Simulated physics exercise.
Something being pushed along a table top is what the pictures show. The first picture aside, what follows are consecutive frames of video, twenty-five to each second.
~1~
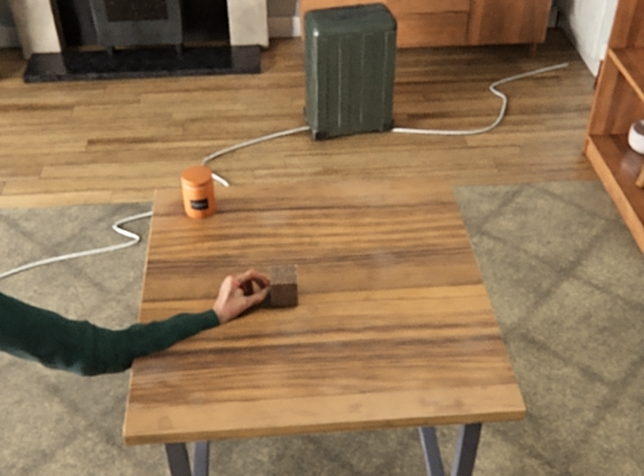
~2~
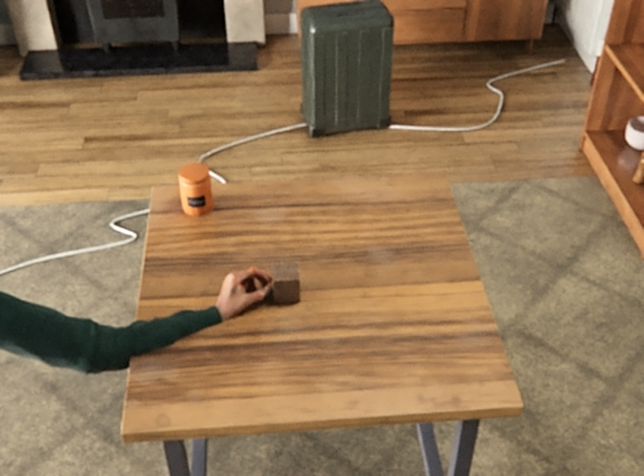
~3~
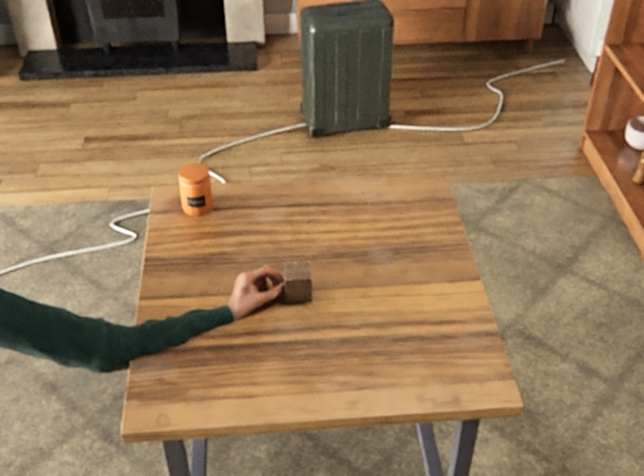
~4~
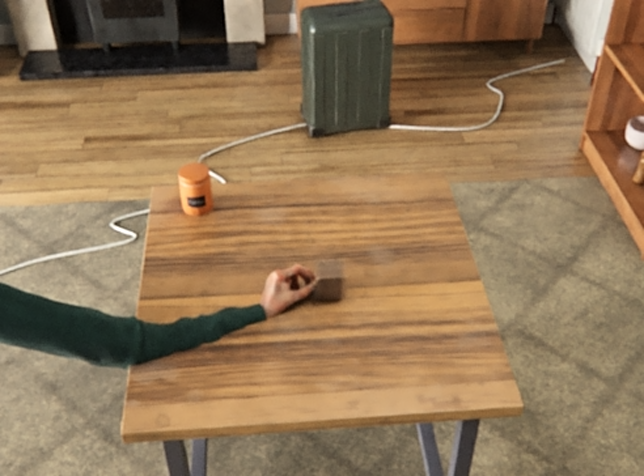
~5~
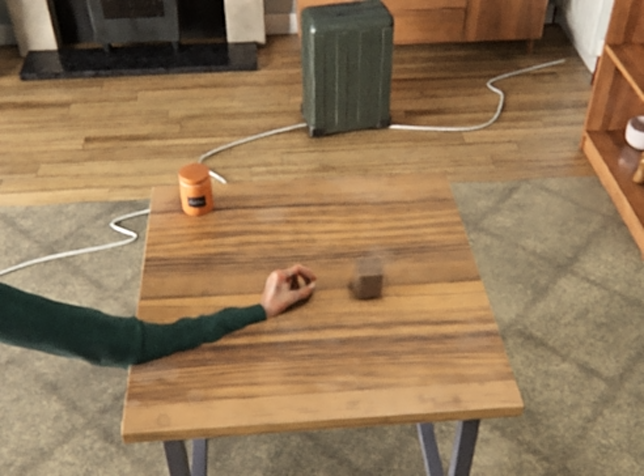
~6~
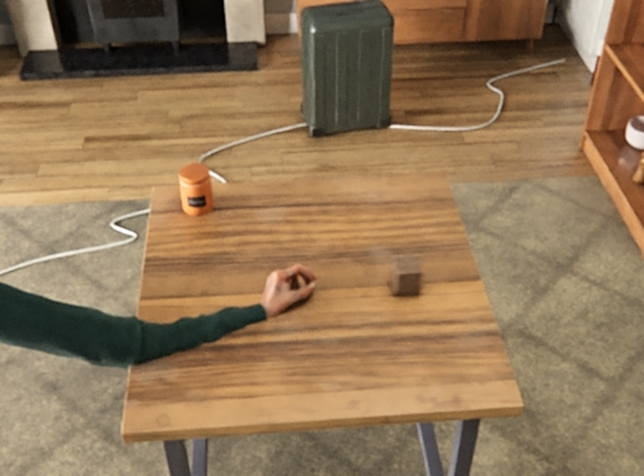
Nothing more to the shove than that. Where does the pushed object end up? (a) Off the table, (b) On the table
a, off the table.
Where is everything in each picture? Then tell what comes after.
The first frame shows under the hand; brown block (284, 286).
The second frame shows under the hand; brown block (286, 283).
The third frame shows under the hand; brown block (298, 282).
The fourth frame shows brown block (330, 280).
The fifth frame shows brown block (370, 277) moved about its own width.
The sixth frame shows brown block (407, 276) moved well along.
Then, 0.20 s later than the last frame, brown block now off the table.
Then, 0.40 s later than the last frame, things are still on the move.
Then, 0.60 s later than the last frame, as before.
When it is over, off the table, brown block.
